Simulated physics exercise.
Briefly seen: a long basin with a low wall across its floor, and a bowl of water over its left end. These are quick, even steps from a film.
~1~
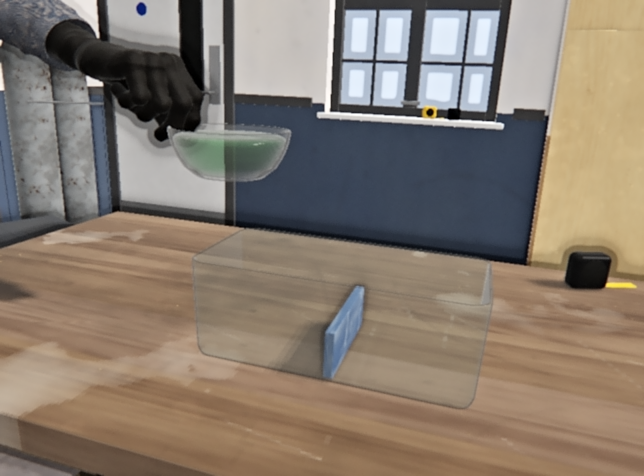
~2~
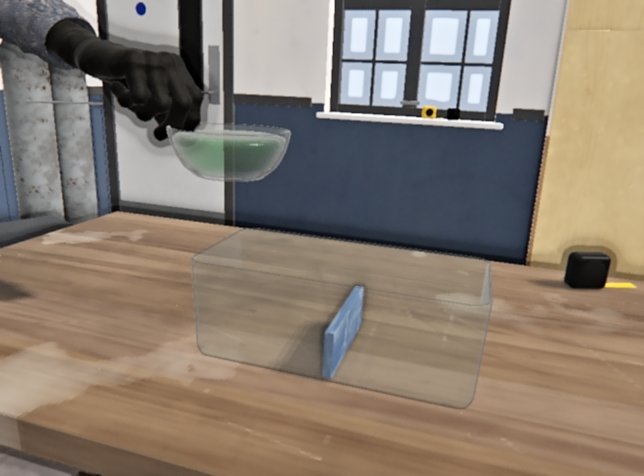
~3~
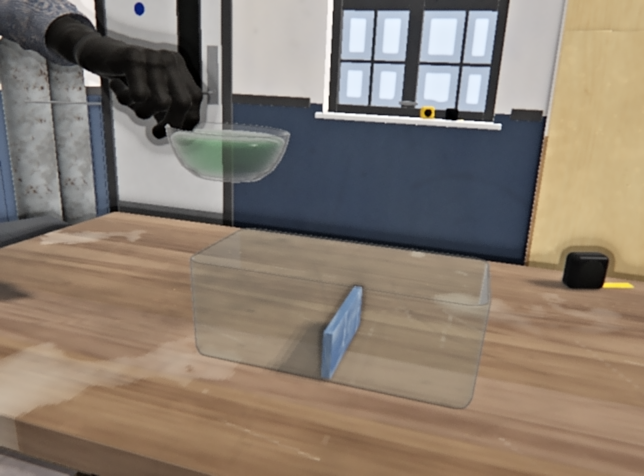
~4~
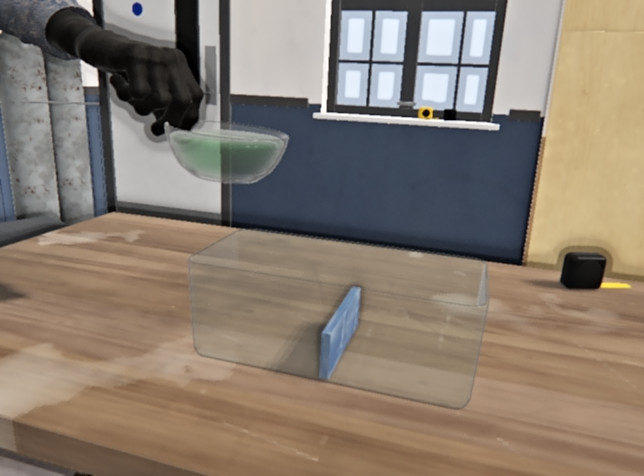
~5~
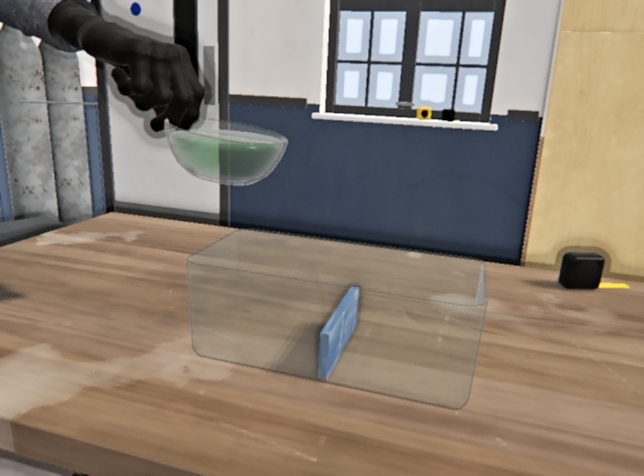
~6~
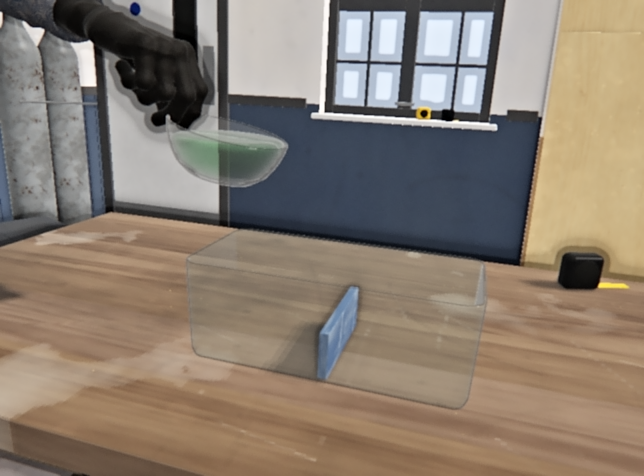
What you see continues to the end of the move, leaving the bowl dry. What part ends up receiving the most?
The most goes into the left part.
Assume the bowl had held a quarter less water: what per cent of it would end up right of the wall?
The share comes to some 0 parts in a hundred.
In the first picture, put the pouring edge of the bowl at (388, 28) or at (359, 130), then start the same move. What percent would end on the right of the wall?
In order, roughly 95 percent and 95 percent.
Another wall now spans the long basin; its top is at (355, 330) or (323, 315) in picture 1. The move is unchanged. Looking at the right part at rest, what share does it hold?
In order, near 10 and 55 in a hundred.
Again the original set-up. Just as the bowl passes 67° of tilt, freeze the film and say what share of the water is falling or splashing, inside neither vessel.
Close to 35 in a hundred.
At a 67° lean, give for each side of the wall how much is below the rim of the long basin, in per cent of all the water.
Split: Left 30 per cent, right 0 per cent.
A moment on, the tilt is 67° and 32 per cent is still to pour, 30 is left of the wall and 1 right of it.
Next, the tilt is 96° and 1 per cent is still to pour, 91 is left of the wall and 4 right of it.
Then the tilt is 99° and 0 per cent is still to pour, 94 is left of the wall and 5 right of it.
Later the tilt is 99° and 0 per cent is still to pour, 94 is left of the wall and 5 right of it.
Finally, 94 per cent lies left of the wall, 5 right of it and 1 outside.
